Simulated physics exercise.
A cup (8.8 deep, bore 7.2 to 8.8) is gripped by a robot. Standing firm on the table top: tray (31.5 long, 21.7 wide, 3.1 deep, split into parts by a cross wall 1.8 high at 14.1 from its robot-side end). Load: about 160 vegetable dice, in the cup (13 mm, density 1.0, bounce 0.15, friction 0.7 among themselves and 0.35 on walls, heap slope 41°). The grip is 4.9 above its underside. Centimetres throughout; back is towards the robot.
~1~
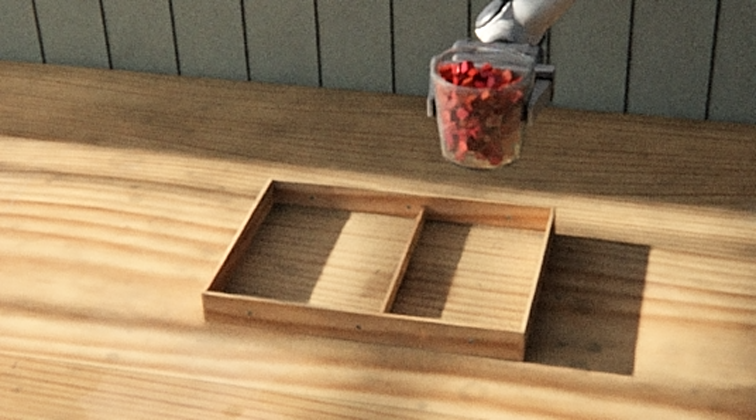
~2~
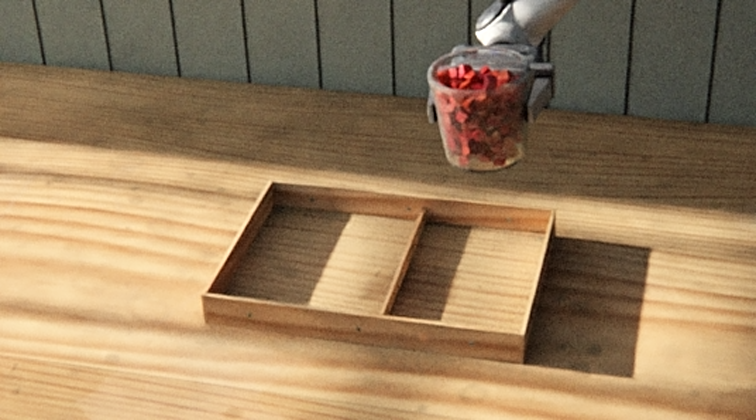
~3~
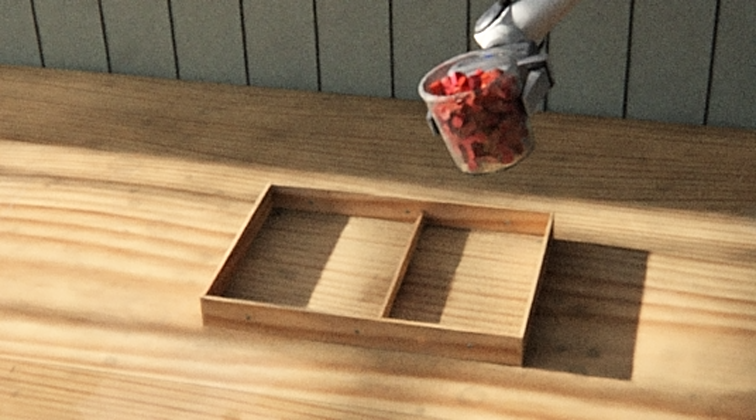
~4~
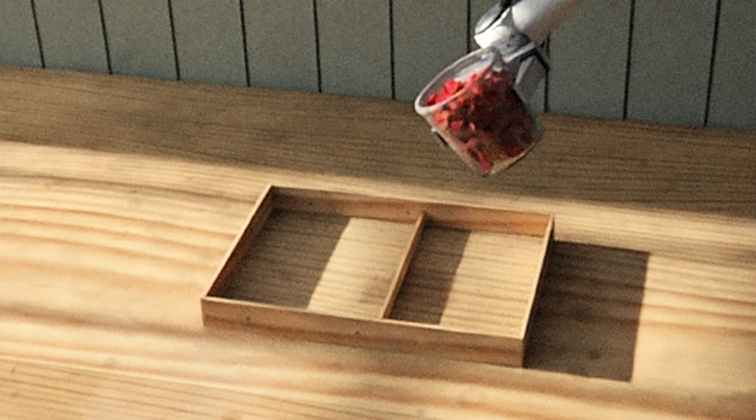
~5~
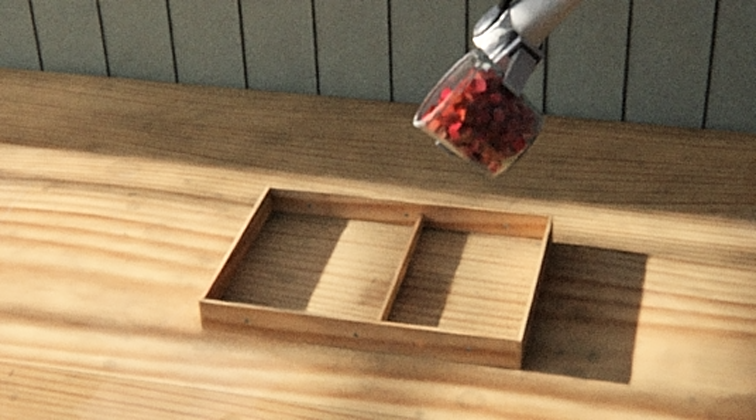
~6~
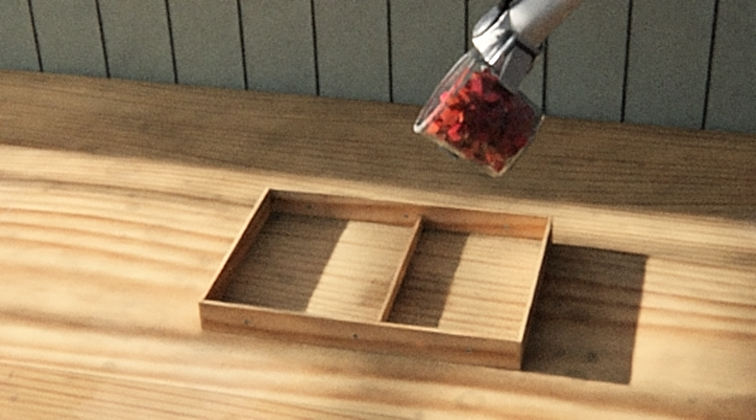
A clear cup heaped with red diced pieces, gripped by a robot arm, hangs nearly upright above a wooden table, behind a shallow wooden tray split by a divider. The arm rotates the cup steadily so its mouth leans to the left, slowing near the end, with the pieces still inside.
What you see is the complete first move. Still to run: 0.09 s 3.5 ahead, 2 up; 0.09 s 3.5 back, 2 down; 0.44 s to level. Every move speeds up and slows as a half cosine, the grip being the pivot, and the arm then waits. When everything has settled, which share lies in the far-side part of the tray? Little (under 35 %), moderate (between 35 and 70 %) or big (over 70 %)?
Answer: Moderate; between 35 and 70 % of the vegetable dice finish in the far-side part of the tray.
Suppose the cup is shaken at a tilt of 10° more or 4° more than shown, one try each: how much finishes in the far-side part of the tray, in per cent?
About 65 and 50 per cent.
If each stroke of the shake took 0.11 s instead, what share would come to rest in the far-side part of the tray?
In that case some 20 per cent.
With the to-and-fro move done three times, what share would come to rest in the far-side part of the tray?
It would be near 60 per cent.
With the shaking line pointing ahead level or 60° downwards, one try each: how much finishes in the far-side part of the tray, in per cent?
Some 20 and 0 per cent.
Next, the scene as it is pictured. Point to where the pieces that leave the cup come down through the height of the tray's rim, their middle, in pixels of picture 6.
Around (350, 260).
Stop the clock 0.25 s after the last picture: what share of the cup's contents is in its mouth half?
About 55 per cent.
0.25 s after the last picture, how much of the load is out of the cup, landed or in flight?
Some 45 per cent.
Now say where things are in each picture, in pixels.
The cup middle at (482, 111), level; upper third of the load around (480, 90), from x 445 to 520, top at y 70; 165 in the cup, in the first picture.
The cup middle at (483, 113), tilted 5° forward; upper third of the load around (482, 91), from x 445 to 520, top at y 70, in the second picture.
The cup middle at (483, 116), tilted 19° forward; upper third of the load around (481, 95), from x 435 to 520, top at y 75, in the third picture.
The cup middle at (484, 116), tilted 35° forward; upper third of the load around (482, 97), from x 435 to 530, top at y 75, in the fourth picture.
The cup middle at (484, 118), tilted 49° forward; upper third of the load around (481, 98), from x 430 to 530, top at y 70, in the fifth picture.
The cup middle at (483, 118), tilted 54° forward; upper third of the load around (479, 98), from x 430 to 530, top at y 75; 165 in the cup, in the sixth picture.
Then, 0.25 s on, tilted 51° forward, highest piece 23 above the table; 91 in the cup, 74 in flight or on a rim.
Then, 0.50 s on, tilted 10° forward, highest piece 24 above the table; 89 in the cup, 75 in the far-side part, 1 in the robot-side part.
Then, 0.82 s on, level, highest piece 24 above the table; 89 in the cup, 75 in the far-side part, 1 in the robot-side part.
Then, 1.87 s on, level, highest piece 24 above the table; 89 in the cup, 75 in the far-side part, 1 in the robot-side part.
In the end, 89 in the cup, 75 in the far-side part, 1 in the robot-side part. That is 45 % in the far-side part of the tray.
